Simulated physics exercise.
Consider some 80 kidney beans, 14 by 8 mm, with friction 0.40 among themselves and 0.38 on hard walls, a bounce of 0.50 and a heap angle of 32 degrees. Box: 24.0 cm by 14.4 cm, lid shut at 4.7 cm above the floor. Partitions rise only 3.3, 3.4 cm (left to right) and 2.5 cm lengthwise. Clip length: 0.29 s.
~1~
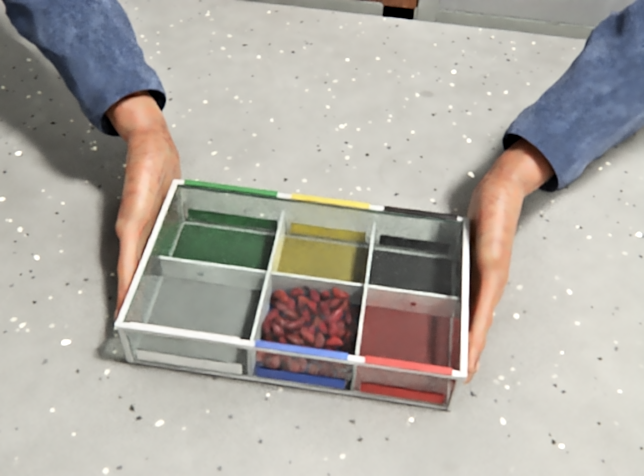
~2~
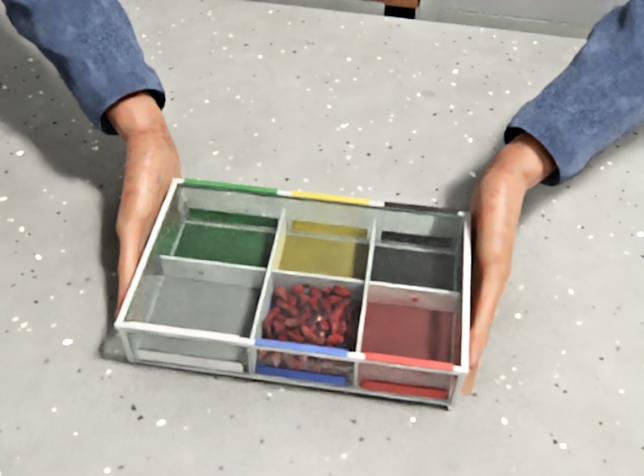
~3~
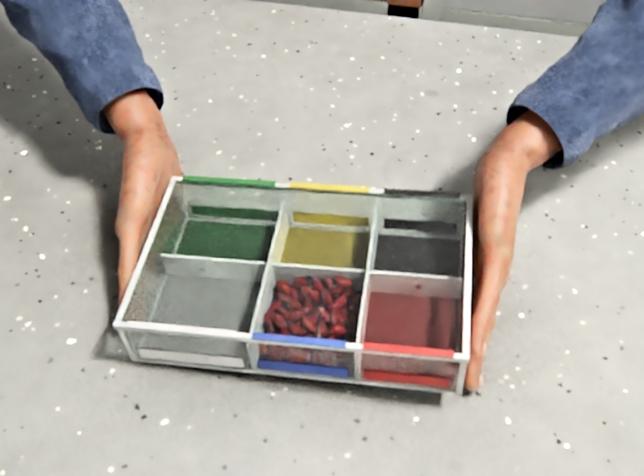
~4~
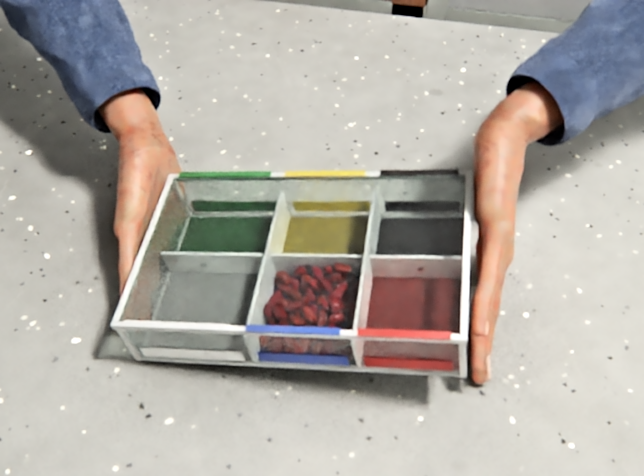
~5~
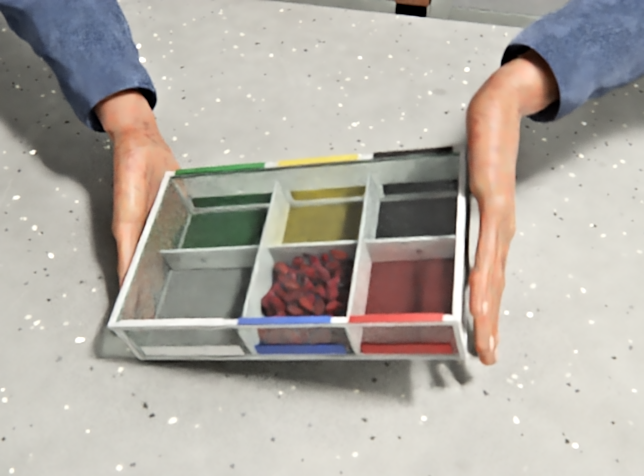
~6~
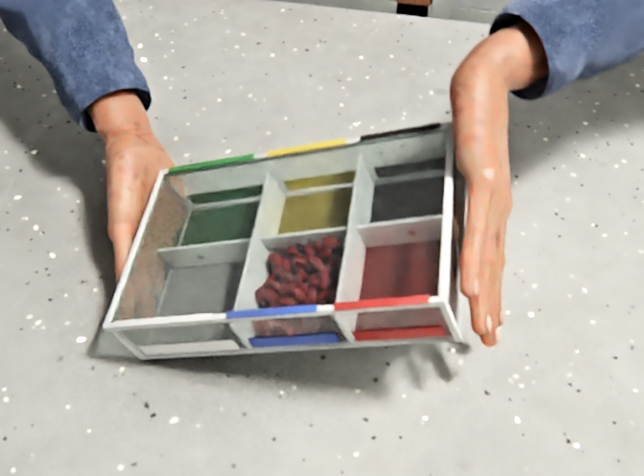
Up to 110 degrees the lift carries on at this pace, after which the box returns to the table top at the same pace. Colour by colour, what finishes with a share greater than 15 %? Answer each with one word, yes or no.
Red: No. Blue: Yes. Green: No. Yellow: No. White: Yes. Black: No.
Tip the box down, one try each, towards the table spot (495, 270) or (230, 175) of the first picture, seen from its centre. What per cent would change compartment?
That would be close to 45 per cent, then close to 100 per cent.
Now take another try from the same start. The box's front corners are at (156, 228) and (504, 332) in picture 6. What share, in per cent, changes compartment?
I'd say close to 80 in a hundred.
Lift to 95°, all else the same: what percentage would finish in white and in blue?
With that change you'd see white at 30 % and blue at 70 %.
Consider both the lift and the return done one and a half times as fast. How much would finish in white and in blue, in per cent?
The white compartment would end with 45 per cent and the blue one with 55 per cent.
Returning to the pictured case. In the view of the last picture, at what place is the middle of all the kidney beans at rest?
I'd put it at about (281, 337).
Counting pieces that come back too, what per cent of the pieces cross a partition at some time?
The share comes out near 40 per cent.
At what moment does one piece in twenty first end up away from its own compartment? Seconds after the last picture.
Note: T close to 0.70 s.
Then, 1.00 s after the last picture, tilt 110 degrees; blue 75 %, white 25 %.
Then, 1.67 s after the last picture, tilt 48 degrees; blue 65 %, white 35 %.
Then, 2.38 s after the last picture, tilt 0 degrees; blue 60 %, white 35 %.
In the end, red 0 %, blue 60 %, green 0 %, yellow 0 %, white 35 %, black 0 %.
